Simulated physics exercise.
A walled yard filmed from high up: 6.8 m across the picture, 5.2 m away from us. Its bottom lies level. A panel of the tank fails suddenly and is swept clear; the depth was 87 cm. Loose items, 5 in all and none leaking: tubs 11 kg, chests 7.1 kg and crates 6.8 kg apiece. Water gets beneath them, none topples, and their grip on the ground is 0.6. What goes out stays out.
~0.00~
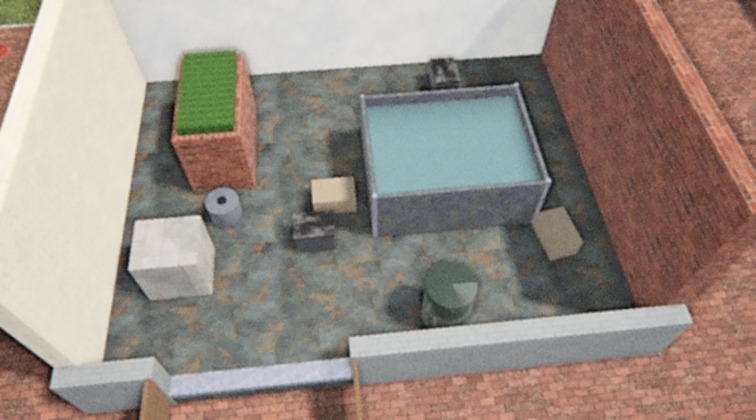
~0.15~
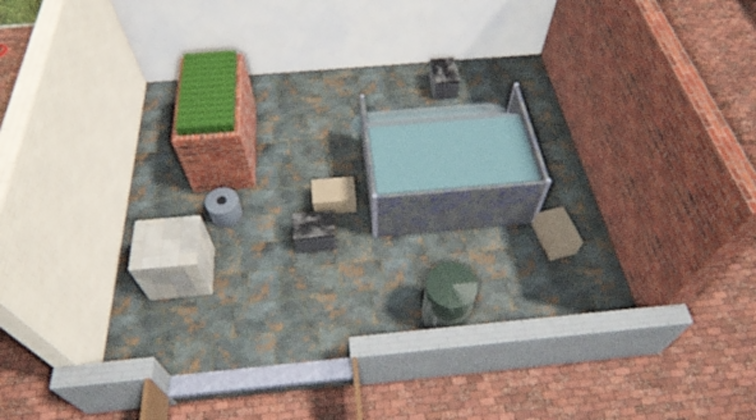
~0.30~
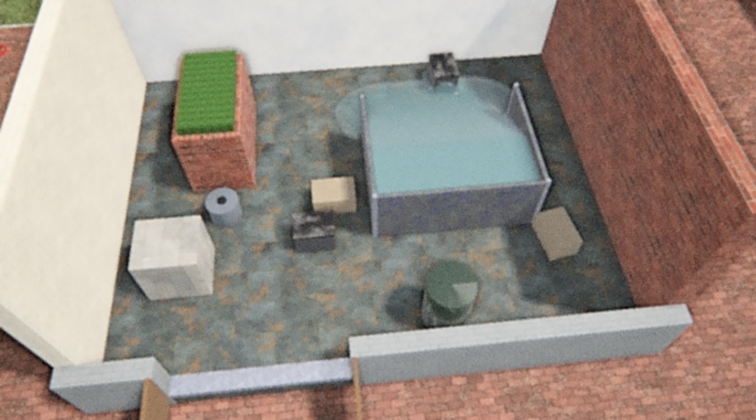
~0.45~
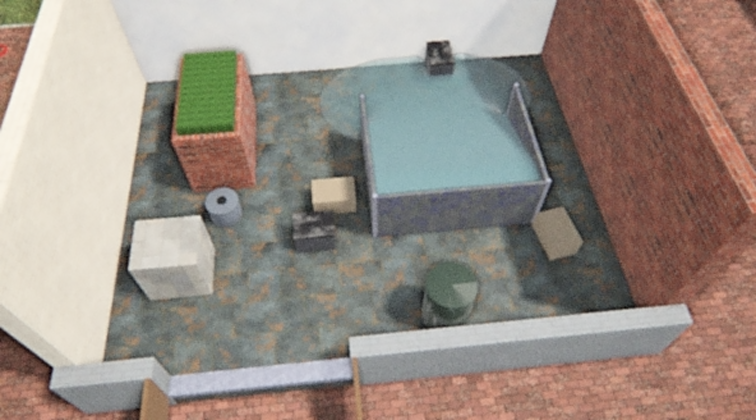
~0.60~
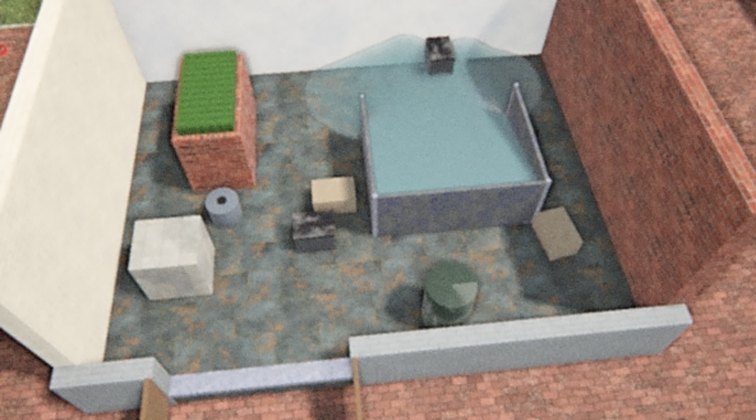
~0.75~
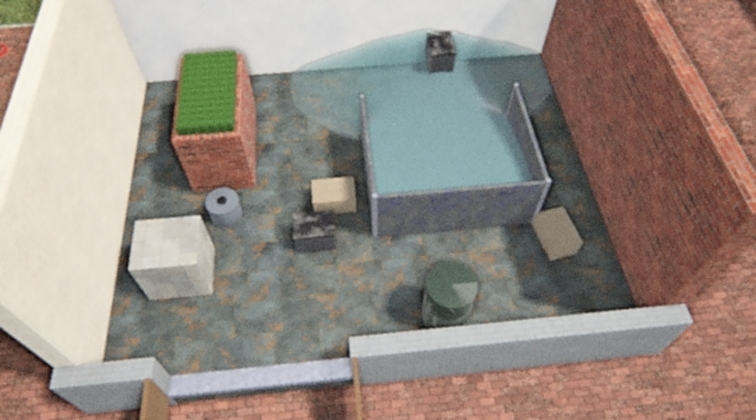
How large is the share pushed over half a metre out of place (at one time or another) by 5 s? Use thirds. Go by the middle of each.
Share: From one to two thirds.
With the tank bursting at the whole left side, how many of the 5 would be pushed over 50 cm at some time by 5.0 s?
In that case 4 of them.
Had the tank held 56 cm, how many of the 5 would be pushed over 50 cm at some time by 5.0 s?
Then 3.
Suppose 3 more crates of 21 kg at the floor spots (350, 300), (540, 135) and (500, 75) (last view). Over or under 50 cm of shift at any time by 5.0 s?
In turn: Under, more, past it.
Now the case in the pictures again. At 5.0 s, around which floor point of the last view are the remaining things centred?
Near (408, 241).
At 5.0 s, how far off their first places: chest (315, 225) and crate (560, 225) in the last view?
In turn: 140 cm, 80 cm.
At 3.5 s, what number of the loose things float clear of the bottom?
I count 2.
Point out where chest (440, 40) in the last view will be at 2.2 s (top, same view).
Near (519, 40).
After 1.1 s 0 of 5 are over 50 cm from their spots; 1 afloat.
After 2.2 s 1 of 5 are over 50 cm from their spots; 1 afloat.
After 3.5 s 3 of 5 are over 50 cm from their spots; 2 afloat.
After 5.0 s 3 of 5 are over 50 cm from their spots, and 3 have been at some point; 4 afloat.
